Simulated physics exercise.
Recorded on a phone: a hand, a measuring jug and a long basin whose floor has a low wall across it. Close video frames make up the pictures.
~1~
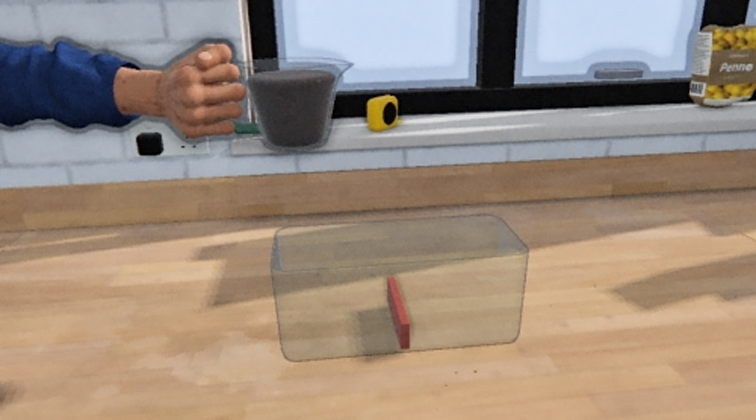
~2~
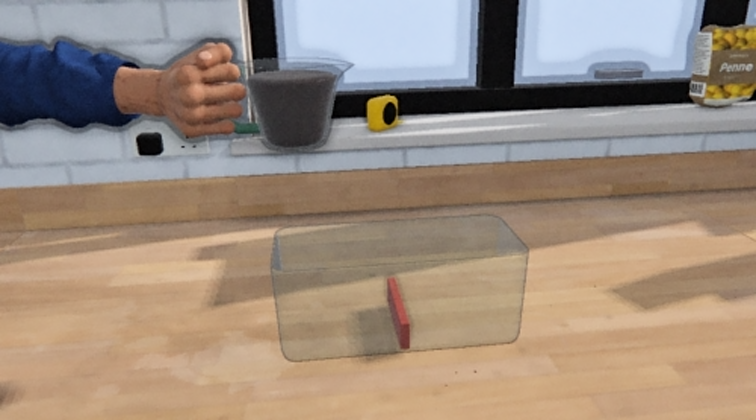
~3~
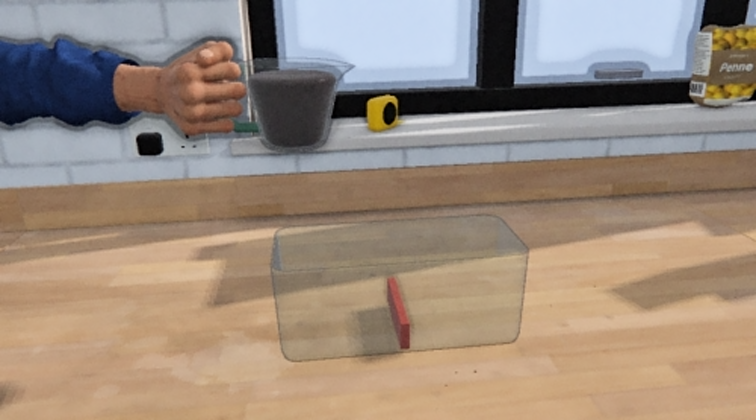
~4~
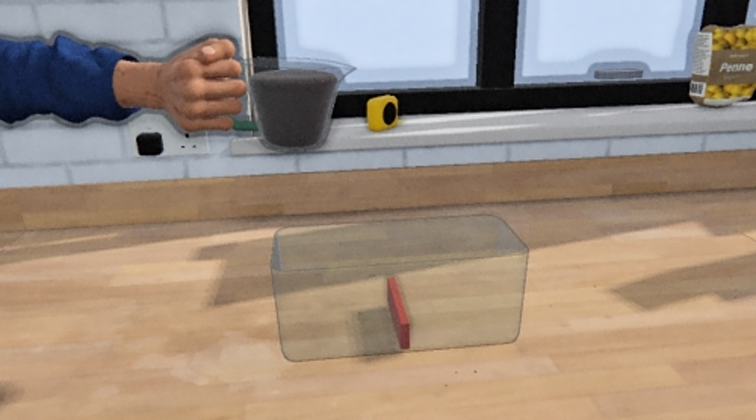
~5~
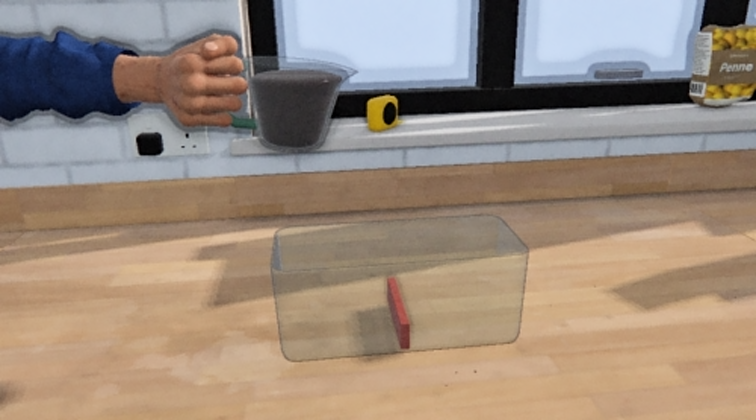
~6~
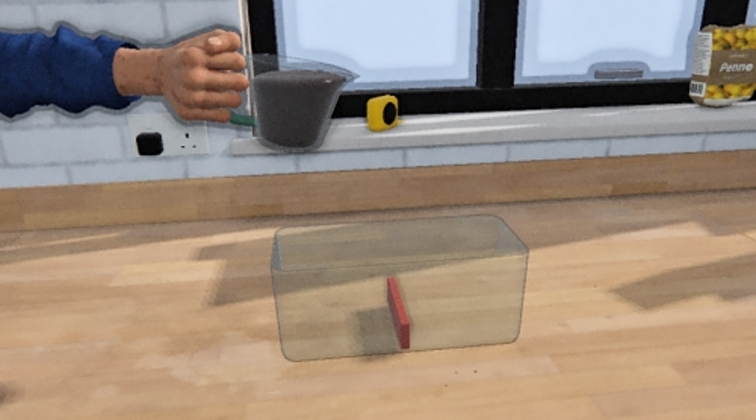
A hand at left slowly tilting a clear jug of dark coffee slightly rightward above a long basin with a low red wall.
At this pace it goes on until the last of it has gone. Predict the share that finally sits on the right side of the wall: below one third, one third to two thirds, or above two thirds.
Right-side share: Above two thirds.
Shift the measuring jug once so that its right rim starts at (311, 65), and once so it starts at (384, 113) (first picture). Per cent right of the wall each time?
It comes to about 10 %, followed by about 90 %.
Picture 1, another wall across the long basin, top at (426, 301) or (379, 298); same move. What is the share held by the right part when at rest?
Try 1: Some 25 %; try 2: 90 %.
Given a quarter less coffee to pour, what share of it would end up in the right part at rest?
Roughly 70 %.
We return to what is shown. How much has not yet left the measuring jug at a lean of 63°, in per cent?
About 65 per cent.
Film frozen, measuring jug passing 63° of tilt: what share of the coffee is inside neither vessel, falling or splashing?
Roughly 25 %.
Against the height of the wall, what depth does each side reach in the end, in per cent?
Left about 10, right about 50.
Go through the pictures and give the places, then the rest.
In the first picture, it leans 0°; its right rim is at (355, 63); the coffee meets the walls at (246, 77) and (337, 74); the long basin's rim runs from (274, 250) to (513, 234); the wall's top is at (398, 300).
In the second picture, it leans 0°; its right rim is at (355, 63); the coffee meets the walls at (246, 77) and (337, 74).
In the third picture, it leans 2°; its right rim is at (356, 65); the coffee meets the walls at (247, 76) and (337, 75).
In the fourth picture, it leans 4°; its right rim is at (357, 67); the coffee meets the walls at (249, 76) and (339, 75).
In the fifth picture, it leans 7°; its right rim is at (359, 71); the coffee meets the walls at (250, 76) and (342, 76).
In the sixth picture, it leans 10°; its right rim is at (361, 75); the coffee meets the walls at (252, 77) and (346, 76).
A moment on, the measuring jug is tipped part way and 64 per cent is still to pour, 0 is left of the wall and 10 right of it.
Next, the measuring jug is tipped on its side and 8 per cent is still to pour, 7 is left of the wall and 68 right of it.
Then the measuring jug is tipped right over and 0 per cent is still to pour, 21 is left of the wall and 77 right of it.
Later the measuring jug is tipped right over and 0 per cent is still to pour, 21 is left of the wall and 77 right of it.
At rest 21 per cent lies left of the wall, 77 right of it and 1 outside.
